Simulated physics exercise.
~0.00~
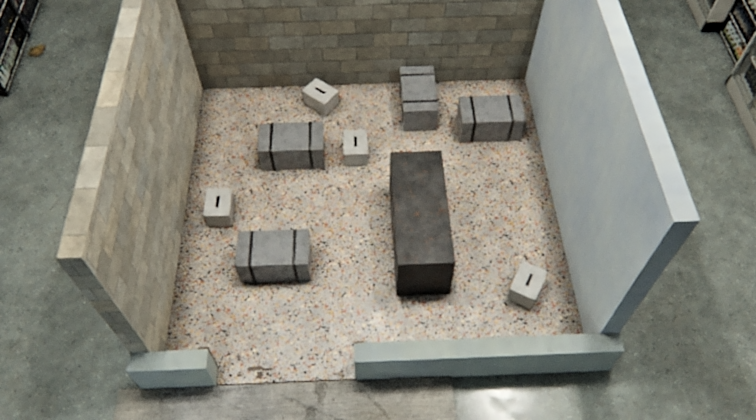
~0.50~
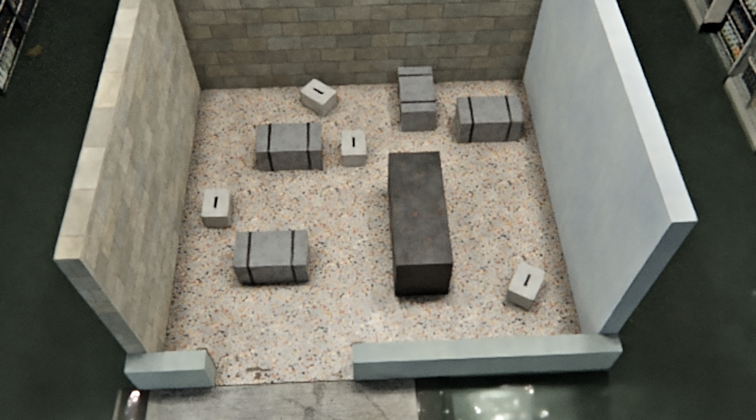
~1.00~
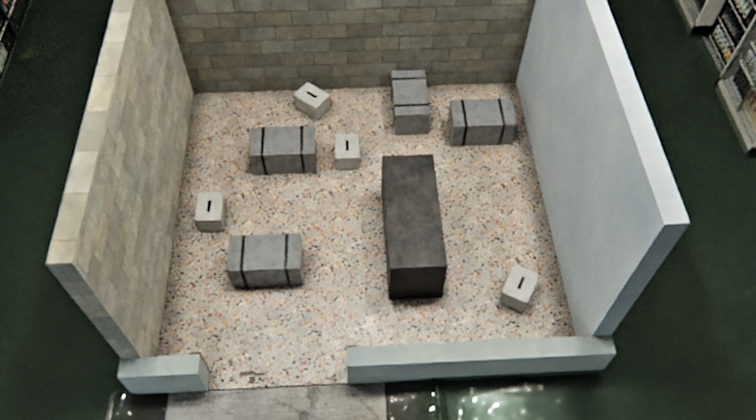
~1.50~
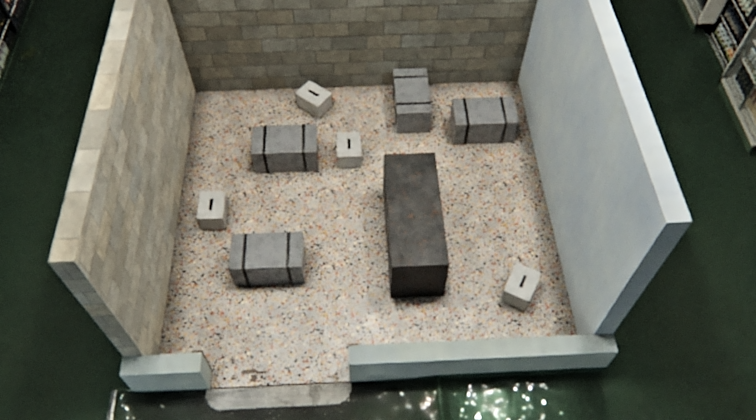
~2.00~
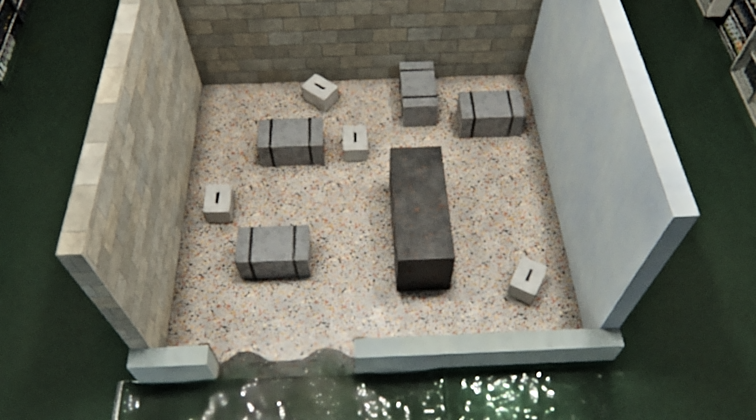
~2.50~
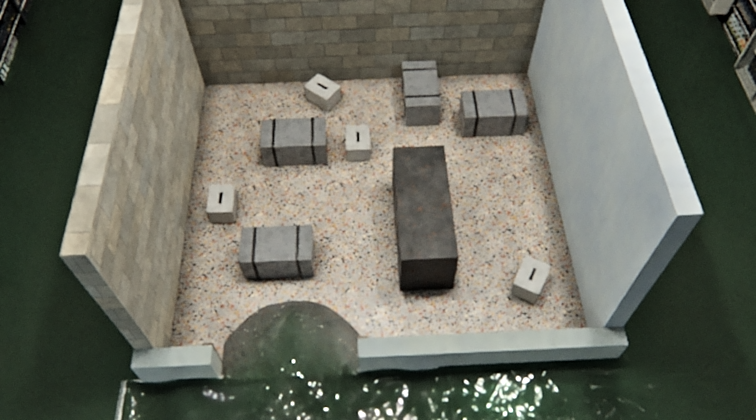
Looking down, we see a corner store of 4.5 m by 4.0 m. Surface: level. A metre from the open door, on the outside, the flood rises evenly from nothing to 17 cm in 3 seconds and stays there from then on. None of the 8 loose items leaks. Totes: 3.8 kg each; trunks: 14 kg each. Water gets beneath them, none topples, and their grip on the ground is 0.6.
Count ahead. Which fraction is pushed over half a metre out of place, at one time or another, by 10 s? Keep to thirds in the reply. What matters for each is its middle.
My answer: Two thirds or more.
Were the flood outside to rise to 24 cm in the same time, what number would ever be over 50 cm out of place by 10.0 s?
The count would be 7.
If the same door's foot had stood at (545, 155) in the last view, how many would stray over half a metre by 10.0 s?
In that case 7 of them.
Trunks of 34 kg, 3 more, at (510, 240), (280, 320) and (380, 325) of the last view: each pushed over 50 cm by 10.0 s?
In turn: Within the mark, beyond the mark, within the mark.
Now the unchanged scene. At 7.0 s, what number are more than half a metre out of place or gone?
By my reckoning, 4.
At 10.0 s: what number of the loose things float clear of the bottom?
7 at that moment.
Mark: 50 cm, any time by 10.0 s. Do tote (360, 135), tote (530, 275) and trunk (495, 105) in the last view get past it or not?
Same order as the question: Greater, smaller, smaller.
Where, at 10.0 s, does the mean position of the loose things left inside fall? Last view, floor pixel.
They're centred close to (396, 133).
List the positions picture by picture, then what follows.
A tote at (356, 142) rests on the ground; a tote at (218, 202) rests on the ground; water covers 0.0 m2; 0 of 8 have shifted, in the first picture.
A tote at (354, 142) rests on the ground; a tote at (216, 202) rests on the ground; water covers 0.0 m2; 0 of 8 have shifted, in the second picture.
A tote at (347, 146), on the bottom; a tote at (209, 206), on the bottom; 0.0 m2 under water; 0 of 8 have shifted, in the third picture.
A tote at (349, 144), on the bottom; a tote at (211, 205), on the bottom; water covers 0.0 m2; 0 of 8 have shifted, in the fourth picture.
A tote at (355, 138) rests on the ground; a tote at (218, 198) rests on the ground; water covers 0.0 m2; 0 of 8 have shifted, in the fifth picture.
A tote at (358, 137) rests on the ground; a tote at (221, 198) rests on the ground; water covers 0.7 m2; 0 of 8 have shifted, in the sixth picture.
After 3.5 s 0 of 8 are over 50 cm from their spots; 0 afloat.
After 4.5 s 1 of 8 are over 50 cm from their spots; 0 afloat.
After 7.0 s 4 of 8 are over 50 cm from their spots; 5 afloat.
After 10.0 s 6 of 8 are over 50 cm from their spots, and 6 have been at some point; 7 afloat.
